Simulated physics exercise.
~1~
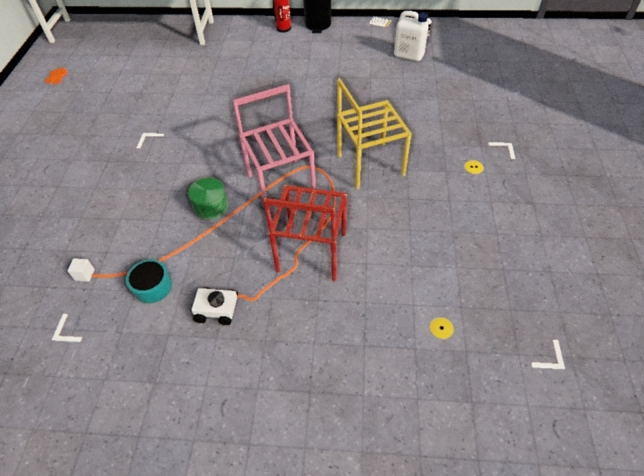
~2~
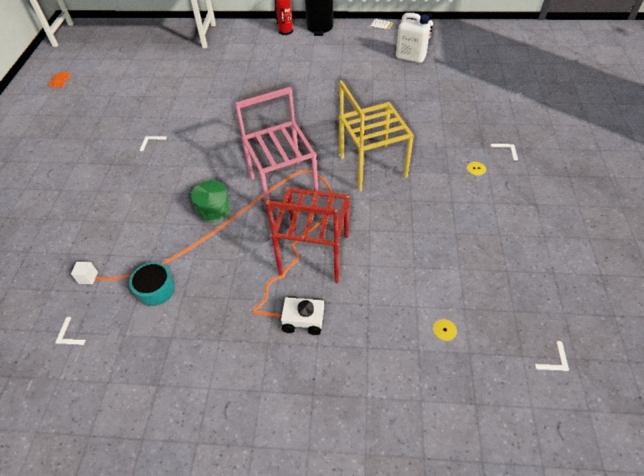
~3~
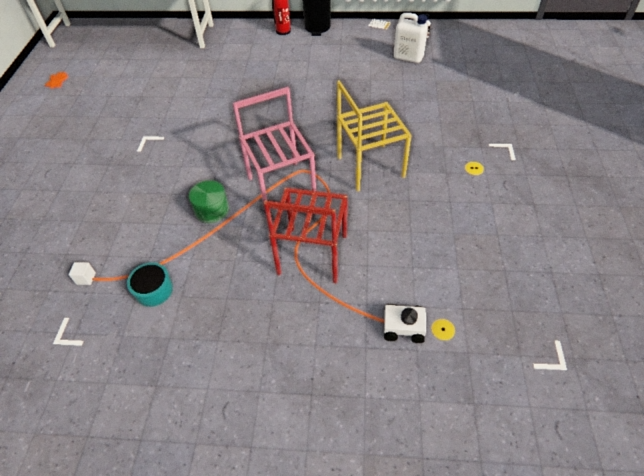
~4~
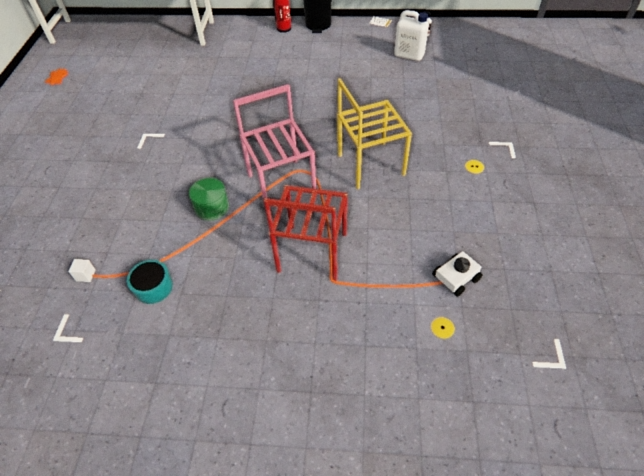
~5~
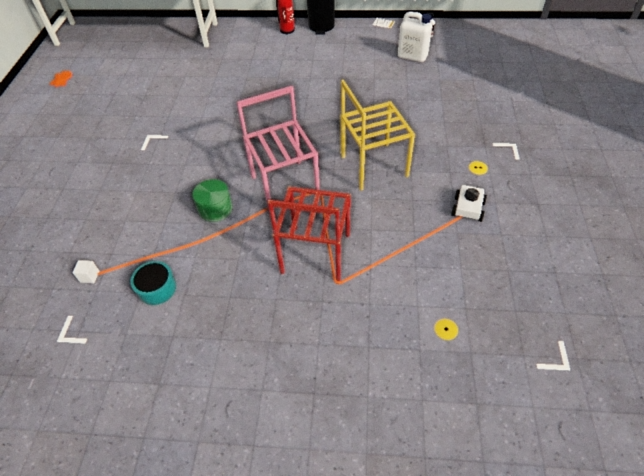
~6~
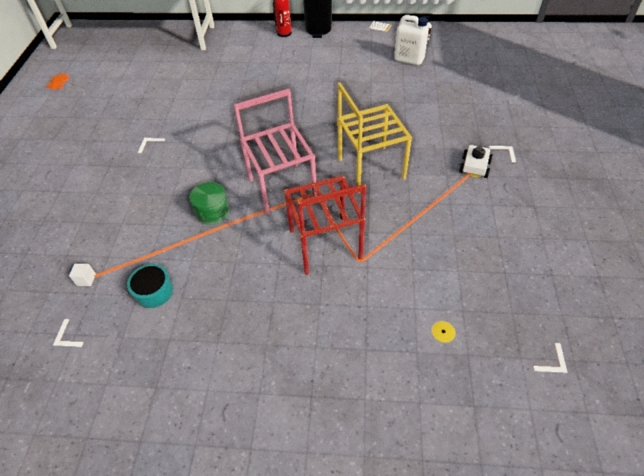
A pink chair, a yellow chair to its right and a red chair below them stand on a grey tiled floor marked with white corners, seen from above by a slightly swaying camera. A green tub and a teal pot sit to the left, near a white block from which an orange lead winds among the chairs to a small white cart. The cart drives right to the nearer yellow mark, then turns up toward the farther one, drawing the lead taut against the red chair. Finally the red chair shifts slightly right and up, while the cart ends at the far mark.
